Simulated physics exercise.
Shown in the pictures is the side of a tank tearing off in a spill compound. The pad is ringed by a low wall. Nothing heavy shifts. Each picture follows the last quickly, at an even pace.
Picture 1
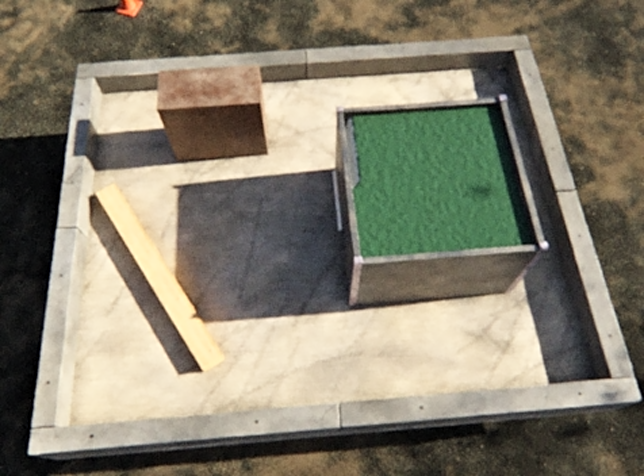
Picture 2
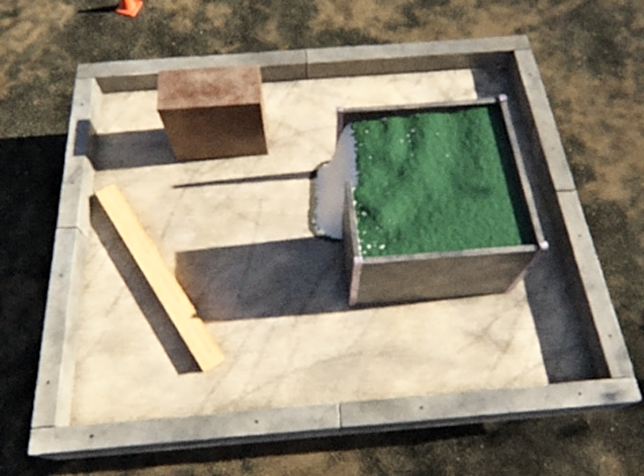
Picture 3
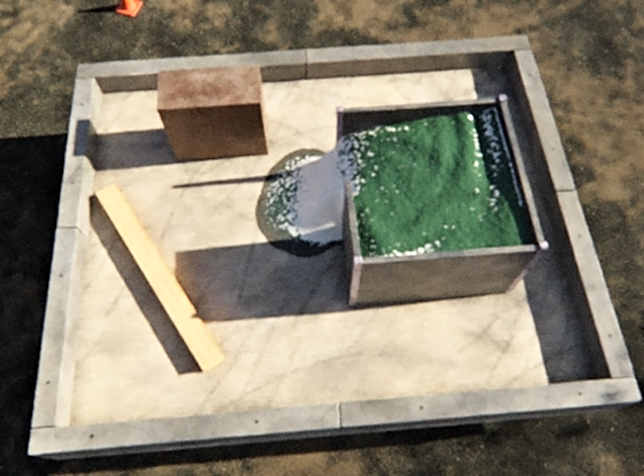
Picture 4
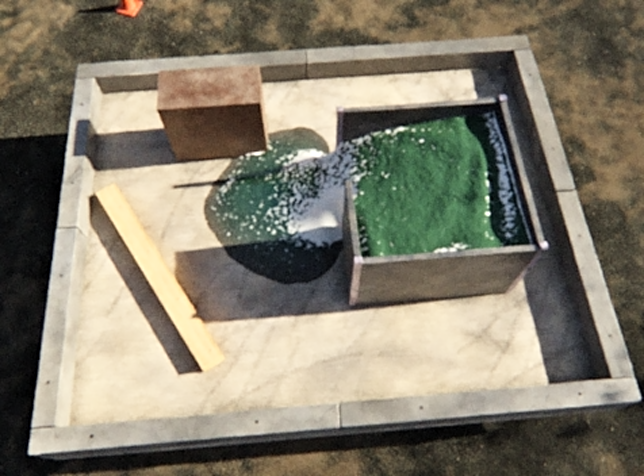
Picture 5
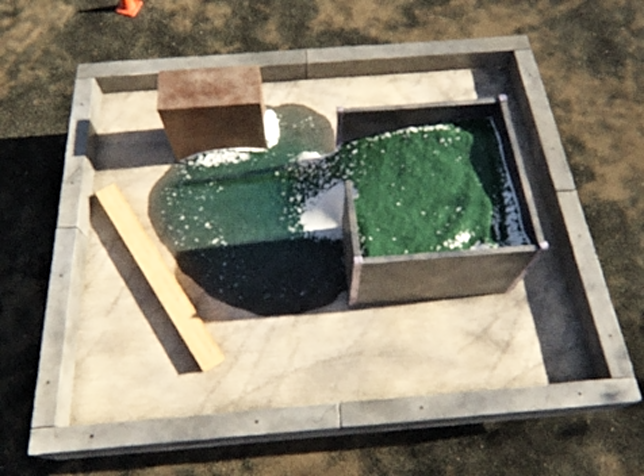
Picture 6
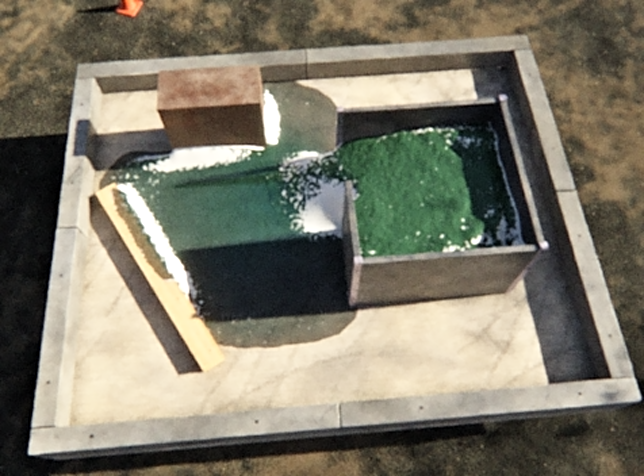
A pale, low-walled spill compound on dark, rough ground is seen from high above by a still camera. A square grey tank of green liquid stands at right, a rusty brown block at upper left and a slanting yellow beam at left. The tank's left side opens, and the liquid pours out in white froth, spreads leftward in a widening green pool and meets the block and beam as the tank's level drops.
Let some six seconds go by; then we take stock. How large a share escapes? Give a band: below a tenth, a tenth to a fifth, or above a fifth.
Below a tenth escapes.
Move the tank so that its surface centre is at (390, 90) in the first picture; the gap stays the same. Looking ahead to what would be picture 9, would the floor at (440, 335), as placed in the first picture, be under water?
Outcome at that point: Unwetted.
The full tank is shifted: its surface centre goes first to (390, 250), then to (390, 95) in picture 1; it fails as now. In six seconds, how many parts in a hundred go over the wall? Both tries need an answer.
Case one gives roughly 8 percent; case two gives roughly 8 percent.
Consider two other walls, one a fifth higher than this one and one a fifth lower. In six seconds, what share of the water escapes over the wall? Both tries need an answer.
4 % then 14 %.
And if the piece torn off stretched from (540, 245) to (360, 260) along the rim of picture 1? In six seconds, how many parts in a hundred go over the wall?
34 per cent.
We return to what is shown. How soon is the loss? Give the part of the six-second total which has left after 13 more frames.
Around 70 percent.
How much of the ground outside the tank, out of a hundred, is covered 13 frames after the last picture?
I'd estimate some 75 per cent.
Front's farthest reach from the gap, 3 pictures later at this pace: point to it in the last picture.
Point: (104, 94) in the last picture's pixels.
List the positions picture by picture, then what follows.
The tank at (434, 179) is whole and still, in the first picture.
The front is at (332, 165), out from the gap at (345, 181), in the second picture.
Water pours out at (344, 185) and has run to (262, 212), in the third picture.
Water pours out at (344, 187) and has run to (212, 199), in the fourth picture.
The front is at (158, 190), out from the gap at (344, 187), in the fifth picture.
Water pours out at (344, 187) and has run to (110, 181), in the sixth picture.
A moment on, water covers 35 % of the floor; the low wall has let 0 % over.
Next, water covers 45 % of the floor; the low wall has let 0 % over.
Then, water covers 65 % of the floor; the low wall has let 5 % over.
Later, water covers 80 % of the floor; the low wall has let 7 % over.
In the end, water covers 85 % of the floor; the low wall has let 8 % over.
